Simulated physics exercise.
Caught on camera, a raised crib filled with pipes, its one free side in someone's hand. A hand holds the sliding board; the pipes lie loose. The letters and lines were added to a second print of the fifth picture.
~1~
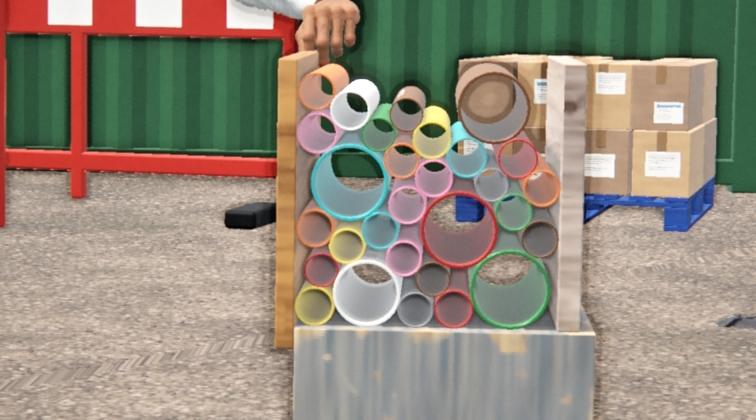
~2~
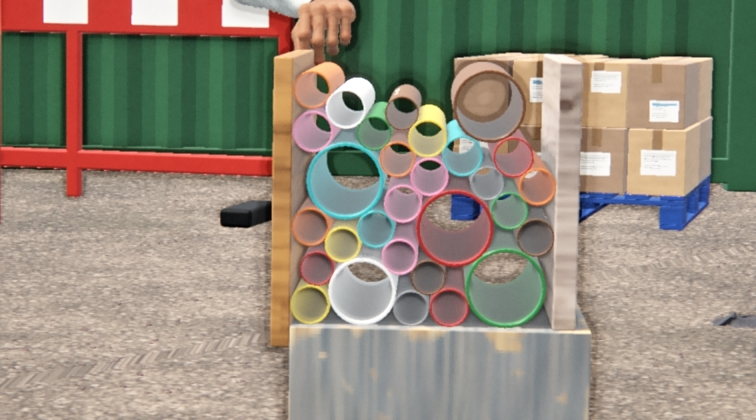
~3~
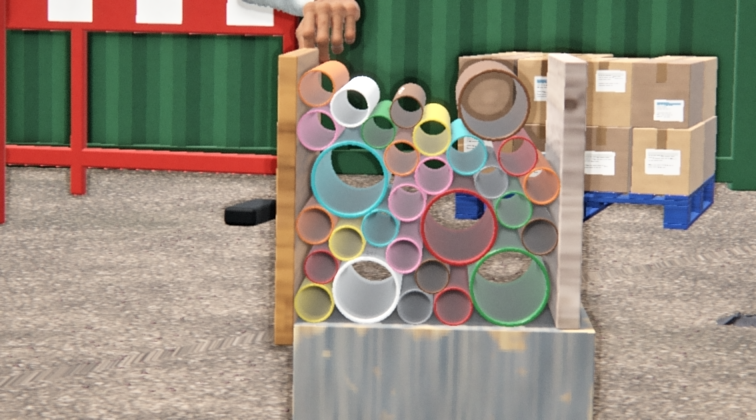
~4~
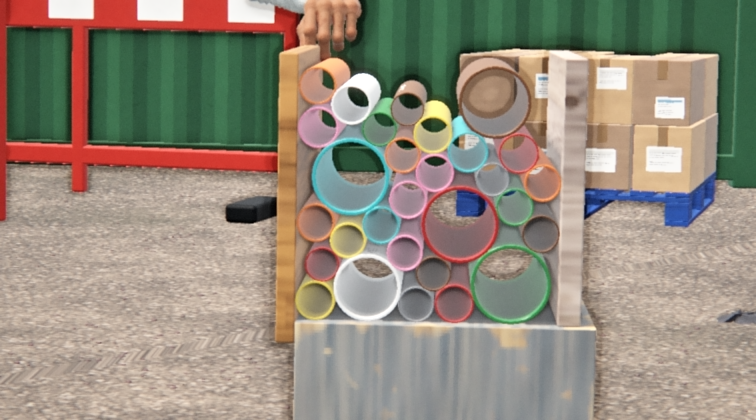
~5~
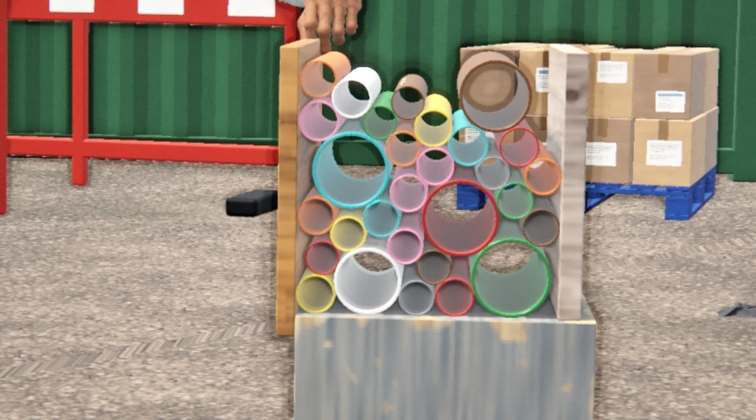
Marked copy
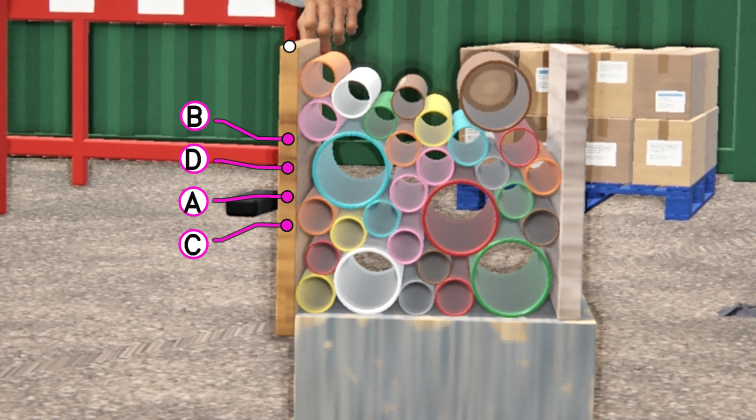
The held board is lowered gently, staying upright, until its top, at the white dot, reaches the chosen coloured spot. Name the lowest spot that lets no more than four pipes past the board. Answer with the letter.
Lower it to C and no more.
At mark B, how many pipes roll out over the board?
It comes to one.
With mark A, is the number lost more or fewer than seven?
Fewer than seven.
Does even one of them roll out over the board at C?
At C: Yes.
On the marked copy, A at (287, 196); B at (288, 139); C at (287, 225); D at (287, 168); the white dot at (289, 47).
Taking C. A third of the way, top of the board (299, 124).
Two thirds of the way, top of the board (297, 213).
When it is over, top of the board (297, 225), three out over the board.
As for the rest, A three out over the board; B one out over the board; D three out over the board.
